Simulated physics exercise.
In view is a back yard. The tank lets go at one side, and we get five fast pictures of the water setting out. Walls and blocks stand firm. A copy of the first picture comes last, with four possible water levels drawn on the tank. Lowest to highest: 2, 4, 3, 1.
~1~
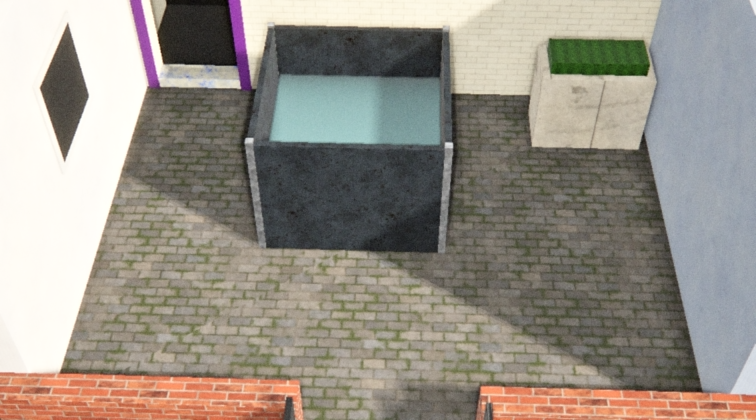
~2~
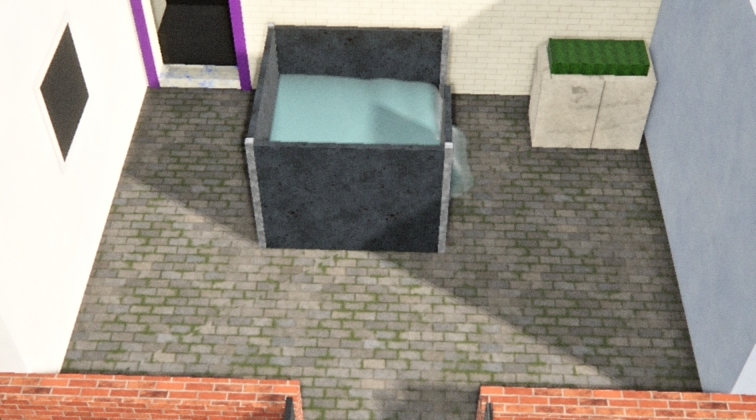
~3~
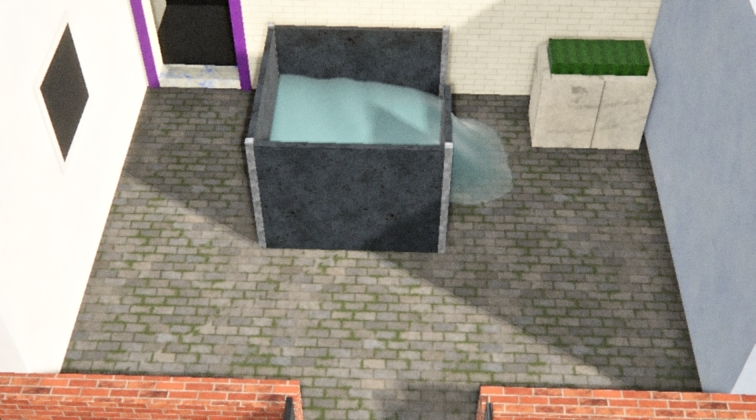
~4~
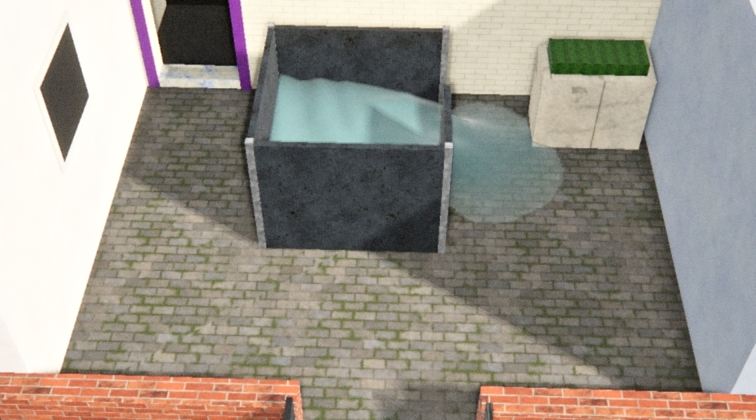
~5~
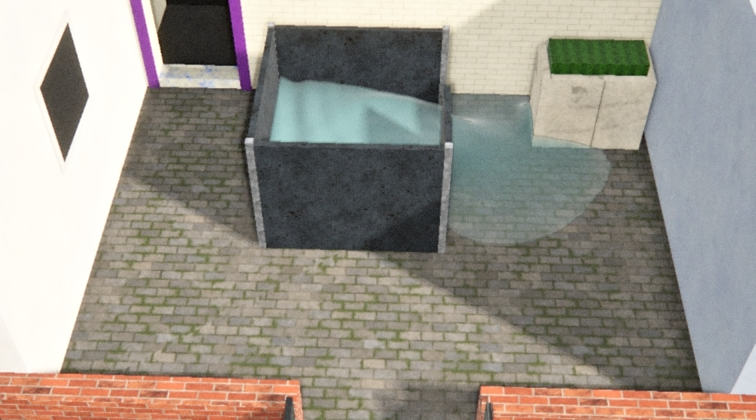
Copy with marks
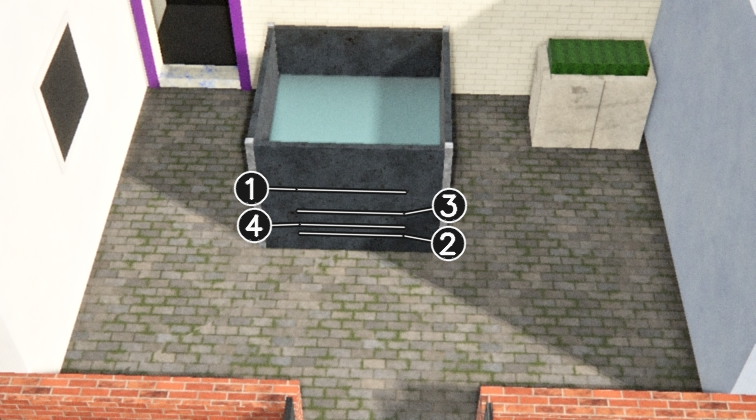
In a back yard, water sat still in a dark square tank, then poured out through its right side and spread across the paving to the pale planter by the wall.
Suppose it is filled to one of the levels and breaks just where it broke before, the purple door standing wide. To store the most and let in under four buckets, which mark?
Go for 1.
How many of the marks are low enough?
All of them.
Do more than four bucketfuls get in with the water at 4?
No.
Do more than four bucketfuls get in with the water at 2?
No.
On the marked copy, 1 at (350, 190); 2 at (351, 234); 3 at (351, 212); 4 at (351, 225); from the bottom up 2, 4, 3, 1.
With 1, a bucket or two gets in.
With 2, nothing gets over.
With 3, a splash gets over, under a bucket.
With 4, nothing gets over.
